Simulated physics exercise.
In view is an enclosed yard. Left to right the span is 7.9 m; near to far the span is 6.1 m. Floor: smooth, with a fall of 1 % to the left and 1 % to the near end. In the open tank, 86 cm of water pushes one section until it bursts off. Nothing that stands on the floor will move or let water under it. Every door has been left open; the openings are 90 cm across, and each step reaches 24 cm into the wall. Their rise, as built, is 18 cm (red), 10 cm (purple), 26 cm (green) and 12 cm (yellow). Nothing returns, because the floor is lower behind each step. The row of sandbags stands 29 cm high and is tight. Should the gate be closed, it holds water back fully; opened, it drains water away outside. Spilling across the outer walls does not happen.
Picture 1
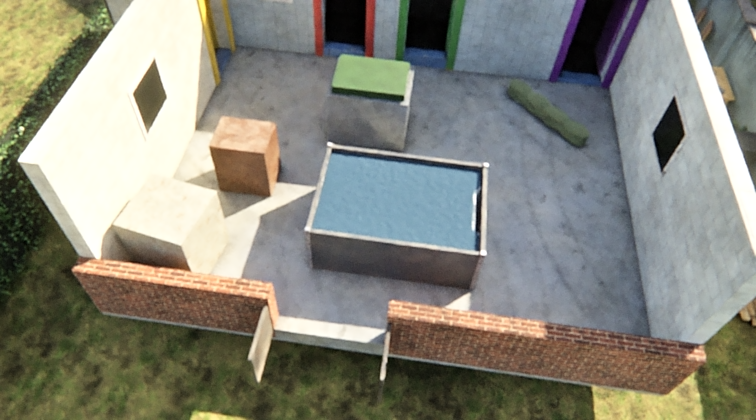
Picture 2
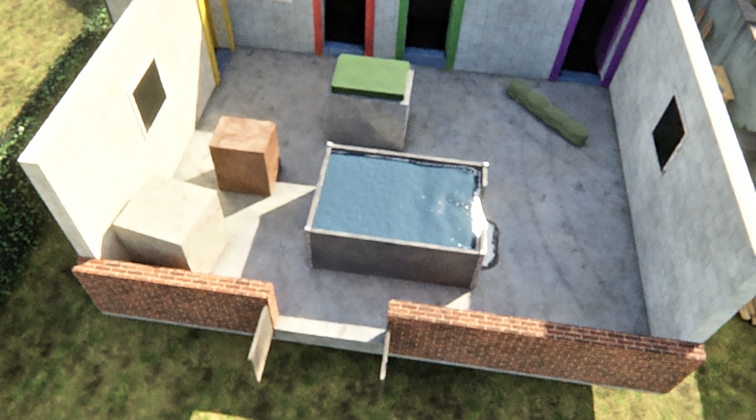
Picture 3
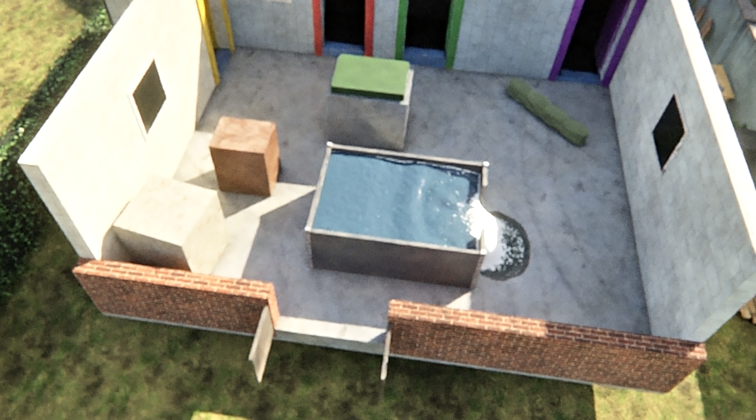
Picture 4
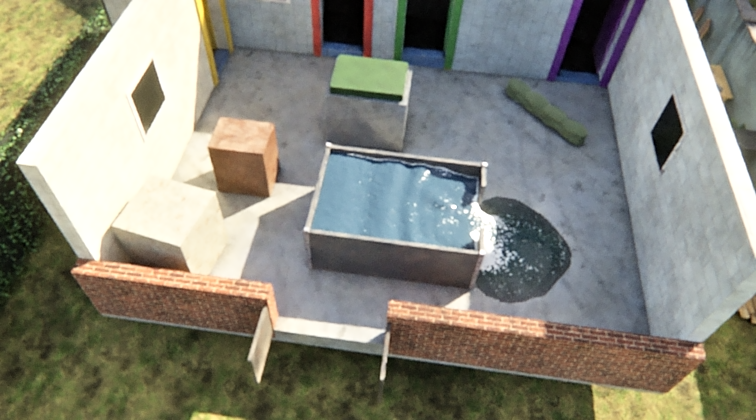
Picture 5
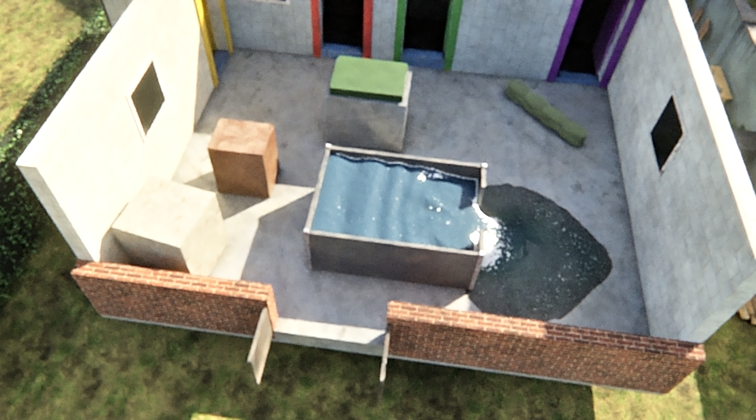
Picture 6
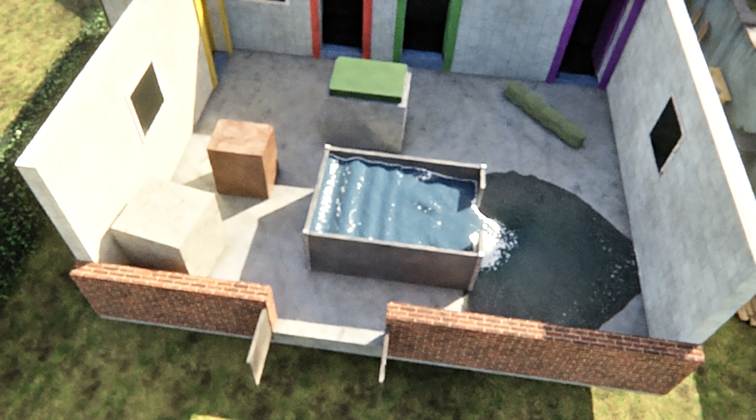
Water pours from the right side of an open tank and spreads across the yard floor.
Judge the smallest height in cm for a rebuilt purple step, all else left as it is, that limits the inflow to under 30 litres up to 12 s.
Roughly 17 cm at the least.
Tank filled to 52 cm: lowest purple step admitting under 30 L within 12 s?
Step height: Approx. 6.5 cm.
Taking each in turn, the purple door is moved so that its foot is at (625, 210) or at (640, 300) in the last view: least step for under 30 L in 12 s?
Around 21 and 28 cm respectively.
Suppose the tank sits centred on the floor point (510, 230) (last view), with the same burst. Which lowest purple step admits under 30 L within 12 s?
23 cm or thereabouts.
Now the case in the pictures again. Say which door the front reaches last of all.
Answer: Yellow.
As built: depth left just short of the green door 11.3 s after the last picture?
Some 2.5 centimetres.
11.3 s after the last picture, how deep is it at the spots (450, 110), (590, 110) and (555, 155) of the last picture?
Respectively 5 cm, 8 cm and 6 cm.
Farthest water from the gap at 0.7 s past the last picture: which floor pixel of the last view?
The farthest wet point sits near (611, 155).
Then, 0.7 s after the last picture water covers 20 % of the floor, deepest (46 cm) near (643, 354); it has not reached the purple door.
Then, 2.3 s after the last picture water covers 30 % of the floor, deepest (29 cm) near (643, 354); 21 cm at the purple door, 23 litres in over its 10 cm step.
Then, 11.3 s after the last picture water covers 95 % of the floor, deepest (14 cm) near (117, 295); 8 cm at the purple door, 145 litres in over its 10 cm step.
At the purple door as built, the water peaked near 22 cm, 2.1 s after the last picture.
Run again over the same 12 s with other heights there, 54 litres in over 14.5 cm, 12 litres over 19.5 cm. The limit of 30 litres is kept from about 17 cm up.
